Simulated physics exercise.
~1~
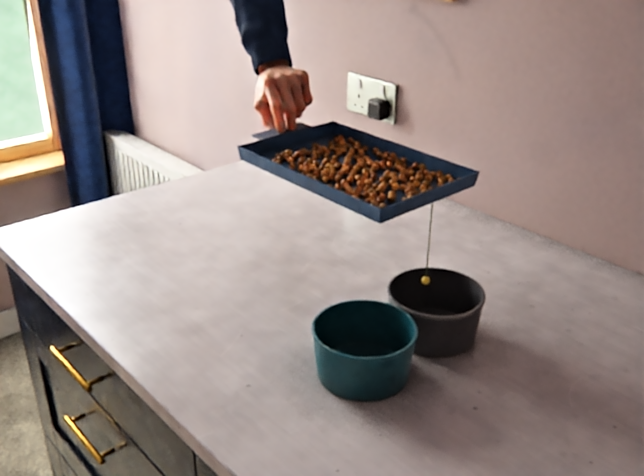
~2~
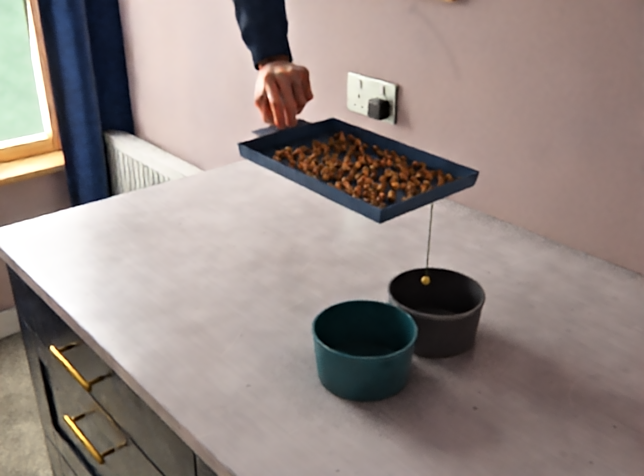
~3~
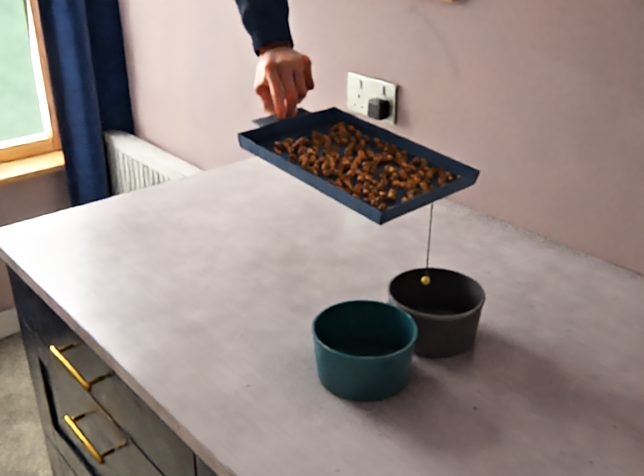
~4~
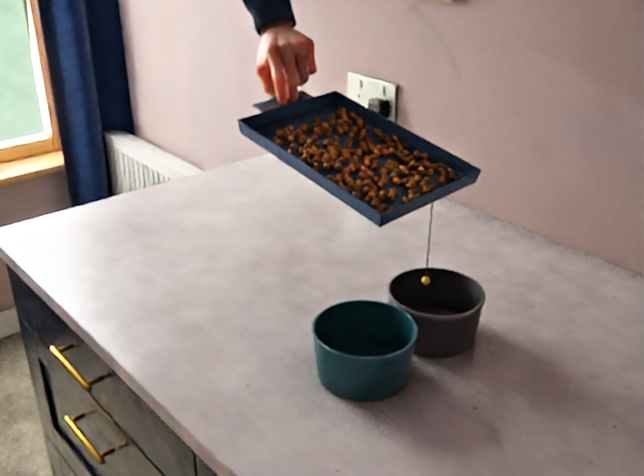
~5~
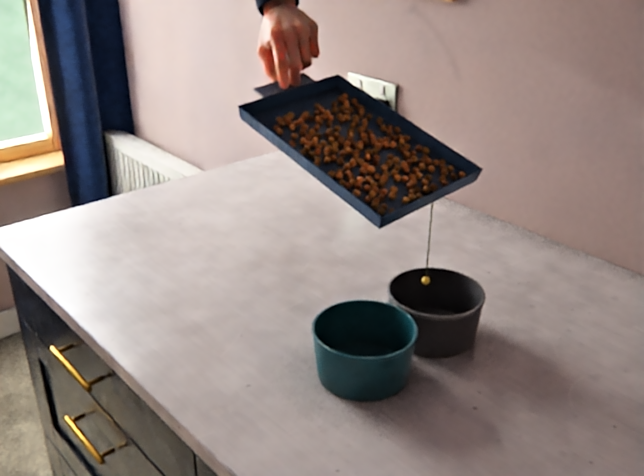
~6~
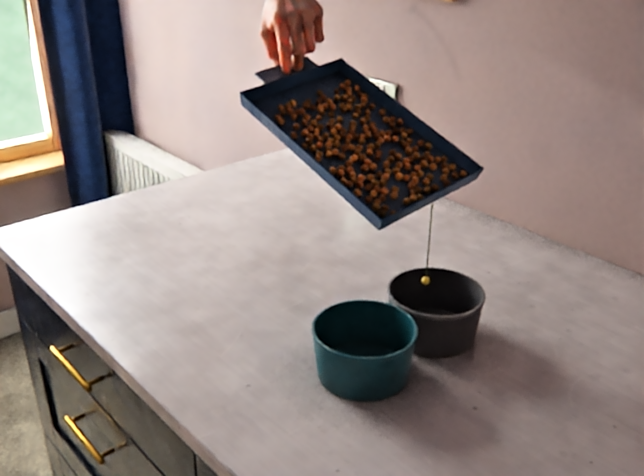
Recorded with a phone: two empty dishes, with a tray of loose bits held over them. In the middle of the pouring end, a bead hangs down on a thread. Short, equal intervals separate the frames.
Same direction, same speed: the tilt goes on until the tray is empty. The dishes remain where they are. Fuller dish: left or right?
Left.
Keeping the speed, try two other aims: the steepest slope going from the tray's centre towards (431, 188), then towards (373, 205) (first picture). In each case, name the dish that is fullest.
At the first place the right-hand dish, at the second the left dish.
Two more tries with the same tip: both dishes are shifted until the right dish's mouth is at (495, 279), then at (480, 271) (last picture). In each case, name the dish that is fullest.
The first time it's the left-side dish, the second time it's the left-side dish.
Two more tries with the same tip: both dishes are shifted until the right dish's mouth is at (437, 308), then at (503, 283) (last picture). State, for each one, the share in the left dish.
Close to 30 in a hundred, then close to 70 in a hundred.
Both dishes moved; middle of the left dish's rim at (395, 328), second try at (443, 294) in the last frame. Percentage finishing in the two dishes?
90 % for the first, 20 % for the second.
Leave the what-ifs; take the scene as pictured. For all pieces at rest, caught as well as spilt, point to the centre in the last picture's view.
Close to (399, 367) in the last view.
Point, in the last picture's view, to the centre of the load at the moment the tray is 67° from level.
Mark it at roughly (403, 170) in the final frame.
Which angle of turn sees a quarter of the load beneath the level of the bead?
115° or so.
Soon, tray tipped steeply; nearly all on the tray; a stray few in the air.
A while on, tray tipped past a quarter turn; most on the tray; a small part in the left dish; a stray few in the right dish; a stray few outside both; a small part in the air.
Towards the end, tray tipped past a quarter turn; about half in the left dish; a small part in the right dish; about a third outside both.
Finally, tray tipped past a quarter turn; about half in the left dish; a small part in the right dish; about a third outside both.
